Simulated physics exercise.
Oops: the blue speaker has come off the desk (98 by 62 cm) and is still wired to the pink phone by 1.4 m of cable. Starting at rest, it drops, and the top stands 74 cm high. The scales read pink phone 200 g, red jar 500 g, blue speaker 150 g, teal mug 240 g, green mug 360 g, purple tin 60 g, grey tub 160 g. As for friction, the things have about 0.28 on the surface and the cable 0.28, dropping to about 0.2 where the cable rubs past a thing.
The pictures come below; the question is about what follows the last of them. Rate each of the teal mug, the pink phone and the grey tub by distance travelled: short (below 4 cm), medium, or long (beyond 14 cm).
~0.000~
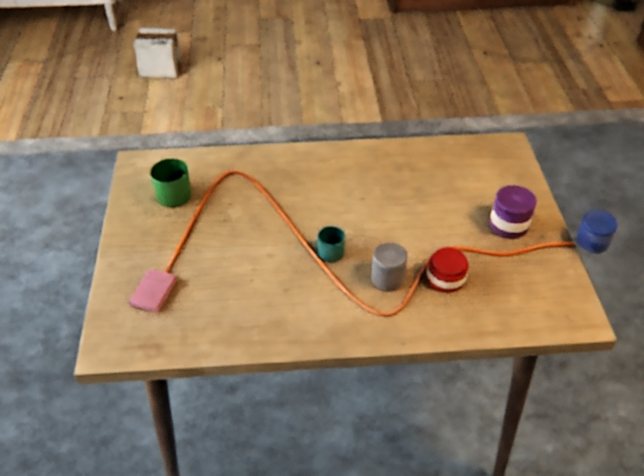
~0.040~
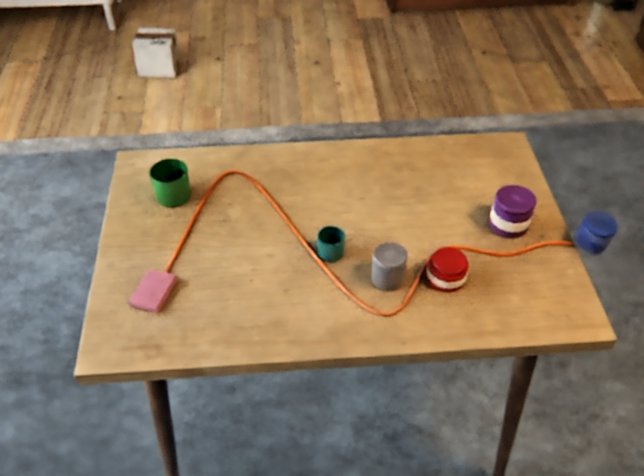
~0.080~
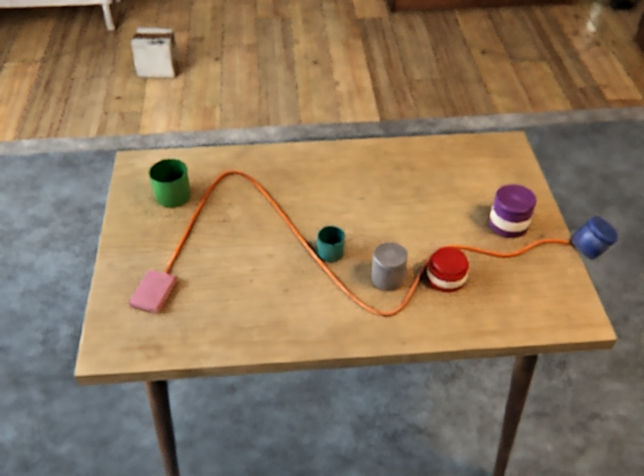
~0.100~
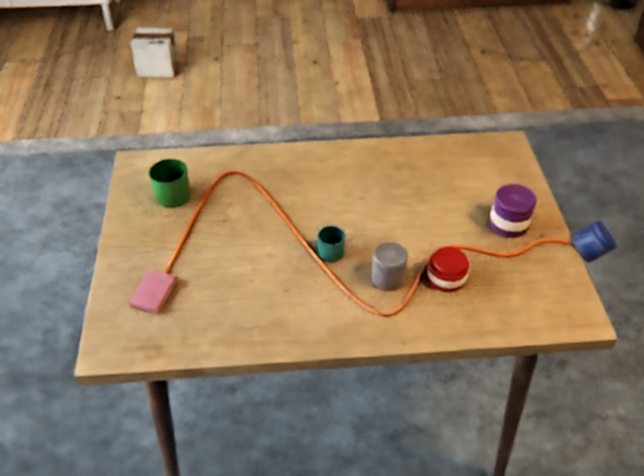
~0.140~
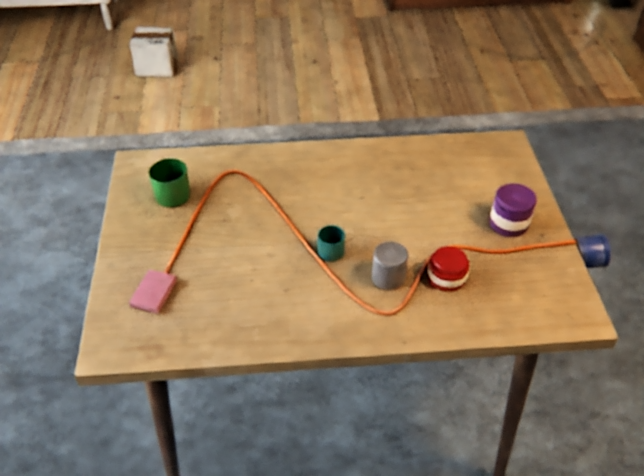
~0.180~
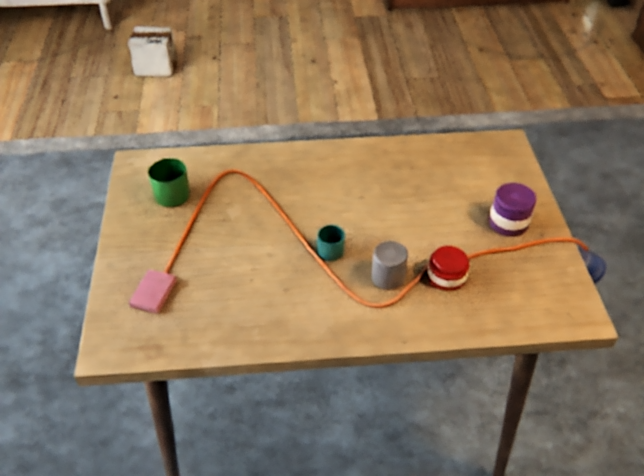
Ratings: Teal mug - short, pink phone - long, grey tub - medium.
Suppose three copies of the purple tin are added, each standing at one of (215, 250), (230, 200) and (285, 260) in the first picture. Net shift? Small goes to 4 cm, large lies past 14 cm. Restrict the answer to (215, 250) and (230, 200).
First one: A big shift; second one: A big shift.
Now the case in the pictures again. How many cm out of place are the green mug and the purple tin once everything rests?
Final places, approx.: Green mug 0 cm off, purple tin 0 cm off.
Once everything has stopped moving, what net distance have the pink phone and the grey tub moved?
Final offset from start: Pink phone = 25 cm, grey tub = 8 cm.
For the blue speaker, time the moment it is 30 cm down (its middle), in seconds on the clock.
It gets there at roughly 0.34 s.
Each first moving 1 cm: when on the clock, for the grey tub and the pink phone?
Grey tub 0.48 s; pink phone 0.48 s, roughly.
By 0.4 s, the cable's tail end at (164, 275); blue speaker over the edge.
By 0.7 s, the cable's tail end at (246, 317); pink phone 16 cm off its start, grey tub 8 cm off its start, blue speaker over the edge.
By 0.9 s, the cable's tail end at (306, 312); pink phone 26 cm off its start at (287, 296), grey tub 8 cm off its start at (384, 224), blue speaker over the edge.
By 1.2 s, the cable's tail end at (307, 312); pink phone 26 cm off its start, grey tub 8 cm off its start, blue speaker over the edge.
By 2.4 s, the cable's tail end at (307, 312); pink phone 26 cm off its start at (288, 296), grey tub 8 cm off its start at (384, 224), teal mug 0 cm off its start at (331, 234), blue speaker over the edge.
